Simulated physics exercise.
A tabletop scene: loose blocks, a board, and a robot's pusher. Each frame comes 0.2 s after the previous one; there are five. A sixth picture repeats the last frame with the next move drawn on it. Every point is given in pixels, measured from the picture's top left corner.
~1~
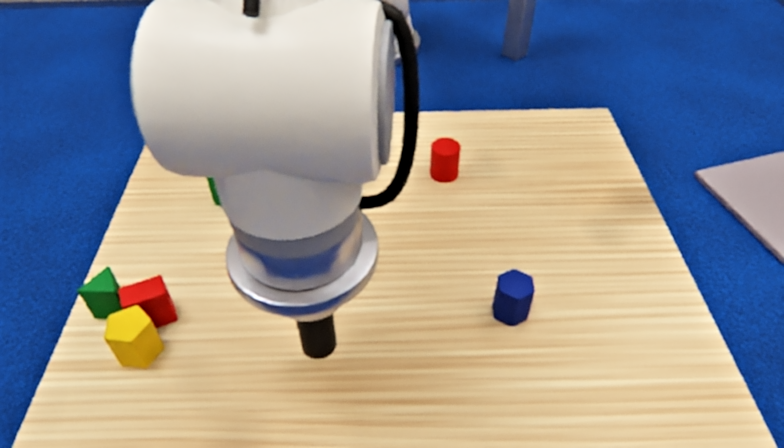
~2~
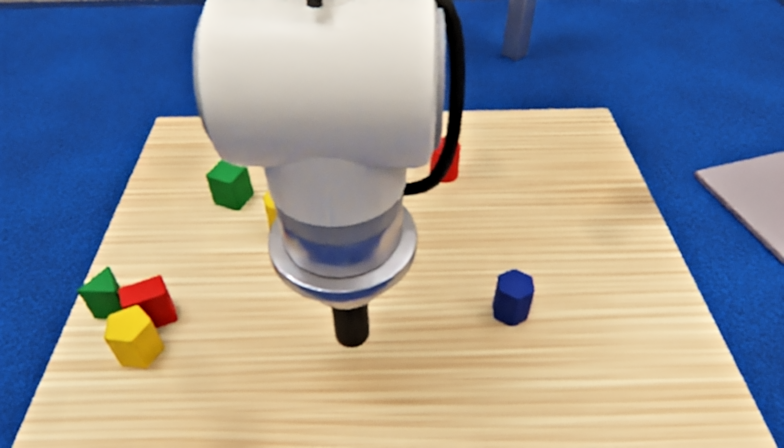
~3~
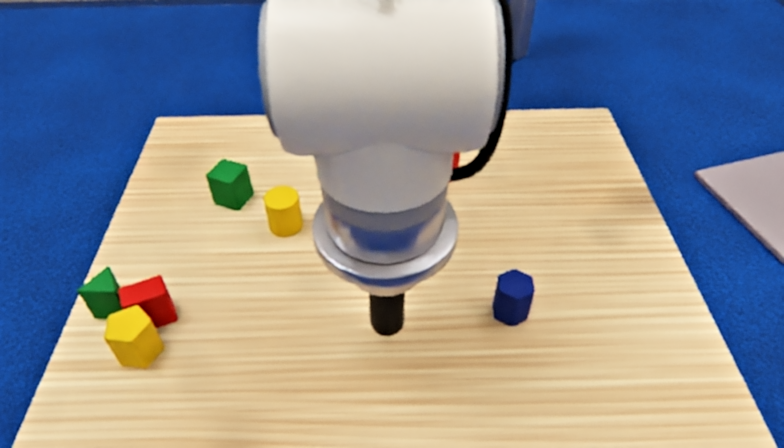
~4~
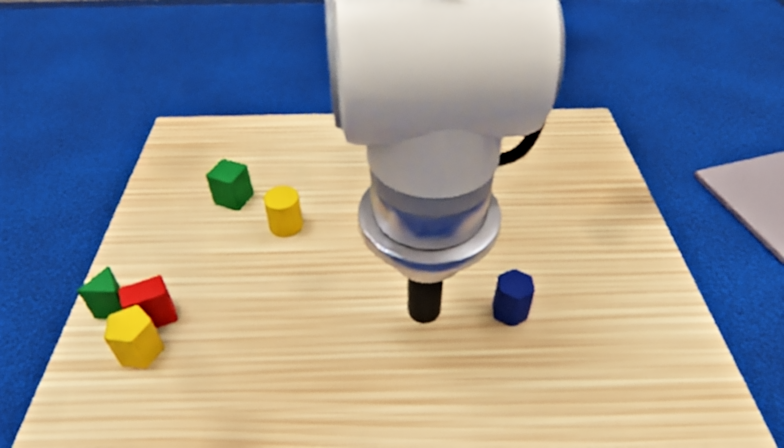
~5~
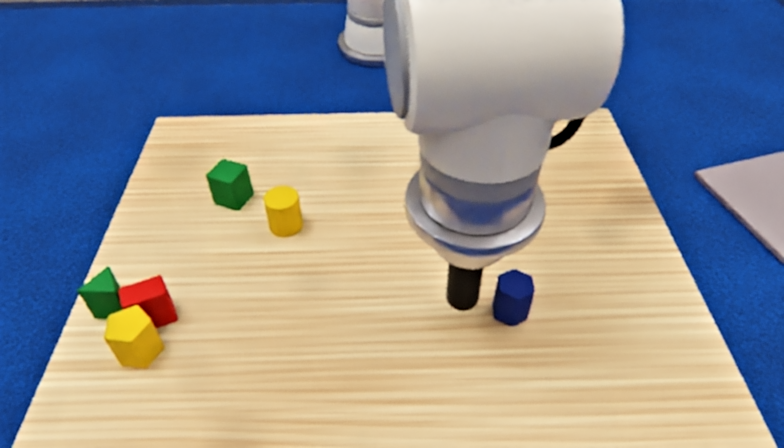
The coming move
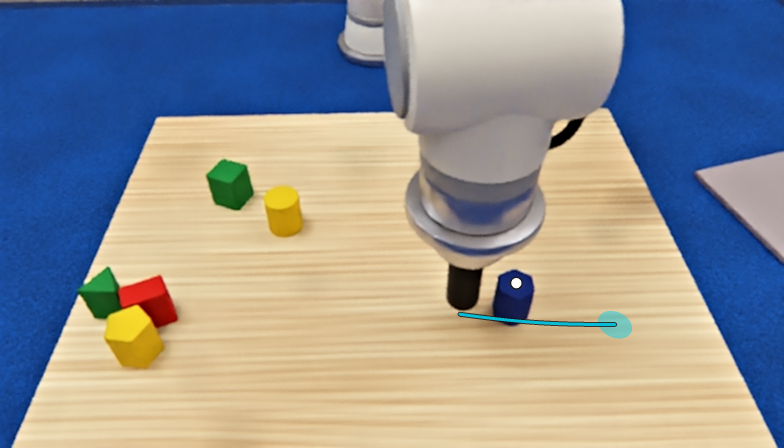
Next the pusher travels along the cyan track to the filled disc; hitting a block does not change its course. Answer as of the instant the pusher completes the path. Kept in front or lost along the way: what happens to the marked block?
The pusher passes it.
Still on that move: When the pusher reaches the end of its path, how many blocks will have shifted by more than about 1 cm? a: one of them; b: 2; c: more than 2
Answer: A.
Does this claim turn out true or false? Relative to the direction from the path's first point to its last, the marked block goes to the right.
My answer: False.
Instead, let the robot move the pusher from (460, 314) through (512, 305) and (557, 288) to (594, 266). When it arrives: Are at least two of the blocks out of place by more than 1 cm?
No
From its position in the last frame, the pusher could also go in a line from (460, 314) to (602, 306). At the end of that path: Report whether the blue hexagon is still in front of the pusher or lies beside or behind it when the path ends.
Carried ahead at the end.
Drawn move, from (460, 314) via (511, 320) and (563, 324), ending at (615, 324); the dot is on the blue hexagon.
The first path, step by step. One third of the way, pusher at (515, 306); blue hexagon at (546, 279), turned 35° anticlockwise.
Two thirds of the way, pusher at (569, 309); blue hexagon at (583, 271), turned 95° anticlockwise.
At the end, pusher at (622, 310); blue hexagon at (597, 270), turned 155° anticlockwise.
